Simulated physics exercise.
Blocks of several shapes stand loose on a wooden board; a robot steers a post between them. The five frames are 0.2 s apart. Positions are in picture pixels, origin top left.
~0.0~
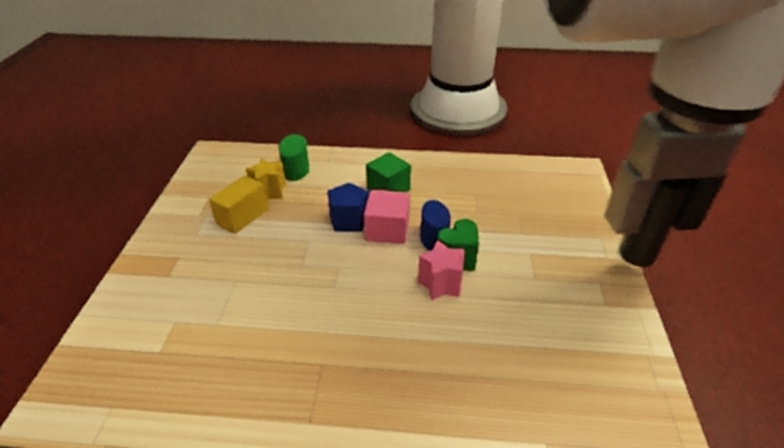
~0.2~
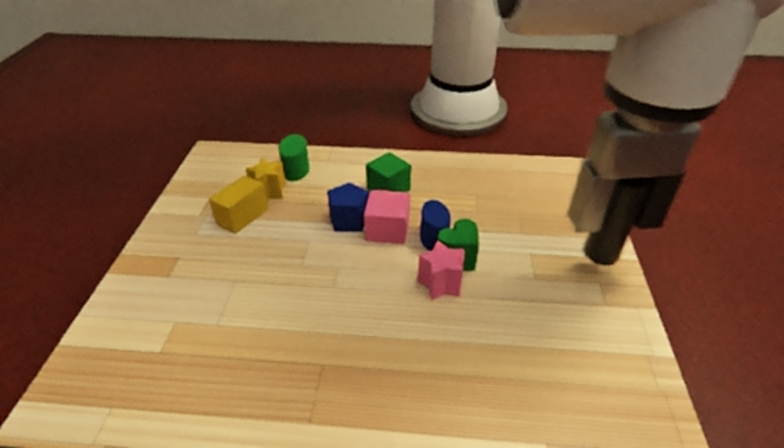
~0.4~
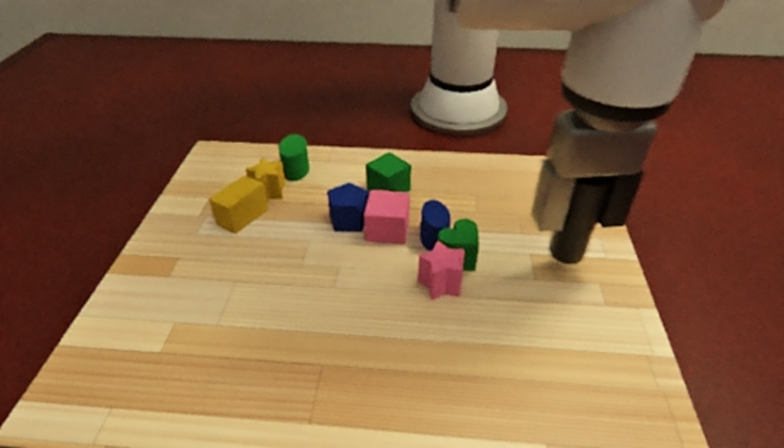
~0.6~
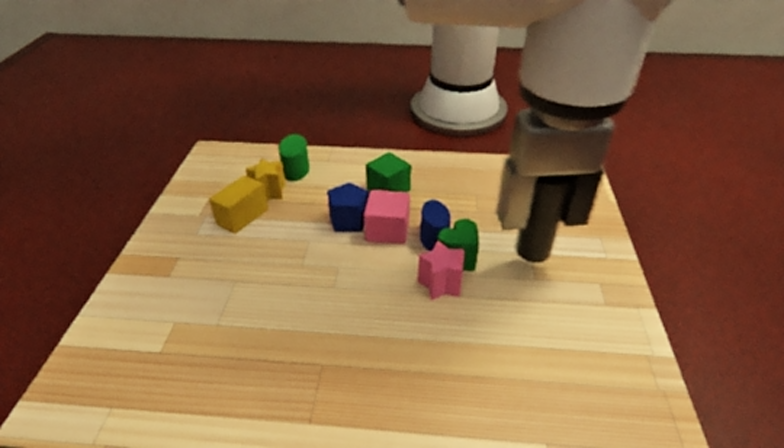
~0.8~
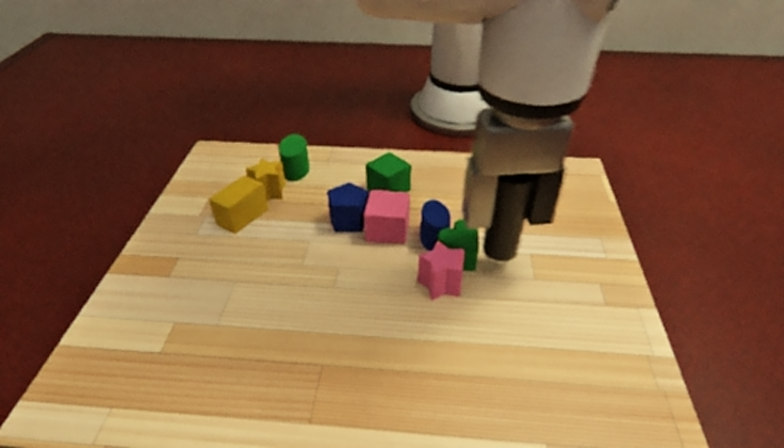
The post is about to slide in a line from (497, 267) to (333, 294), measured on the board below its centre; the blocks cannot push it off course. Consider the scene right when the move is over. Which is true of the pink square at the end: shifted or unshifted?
That block stands still.
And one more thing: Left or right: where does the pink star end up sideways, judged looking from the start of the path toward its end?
Facing the way the path runs, start to end, you'll find the pink star has shifted left.
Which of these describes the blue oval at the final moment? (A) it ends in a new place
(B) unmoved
Letter A.
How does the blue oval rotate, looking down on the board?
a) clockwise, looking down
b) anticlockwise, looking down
a - clockwise, looking down.
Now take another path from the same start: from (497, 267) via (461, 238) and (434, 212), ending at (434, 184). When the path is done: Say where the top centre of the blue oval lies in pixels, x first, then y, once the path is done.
It is at (416, 208).
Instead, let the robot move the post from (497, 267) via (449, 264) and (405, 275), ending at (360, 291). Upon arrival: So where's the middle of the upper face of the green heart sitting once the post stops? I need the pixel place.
It ends at (381, 229).
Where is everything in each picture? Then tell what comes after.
In the first frame, post tip at (636, 255); block tops, pink square at (388, 203); blue oval at (436, 212); pink star at (444, 257); green heart at (461, 232).
In the second frame, post at (601, 254); blocks unchanged.
In the third frame, post at (566, 252); blocks unchanged.
In the fourth frame, post at (533, 251); blocks unchanged.
In the fifth frame, post at (500, 250); pink square at (388, 203); blue oval at (436, 212); pink star at (444, 257); green heart at (461, 232).
The first path, step by step. One third of the way, post at (444, 258); blue oval at (427, 208), turned 35° clockwise; pink star at (419, 268), turned 45° anticlockwise; green heart at (419, 231), turned 50° clockwise.
Two thirds of the way, post at (388, 268); blue oval at (427, 208), turned 35° clockwise; pink star at (384, 284), turned 95° anticlockwise; green heart at (399, 230), turned 75° clockwise.
At the end, post at (331, 277); pink square in place; blue oval at (427, 208), turned 35° clockwise; pink star at (376, 286), turned 125° anticlockwise; green heart at (399, 230), turned 75° clockwise.
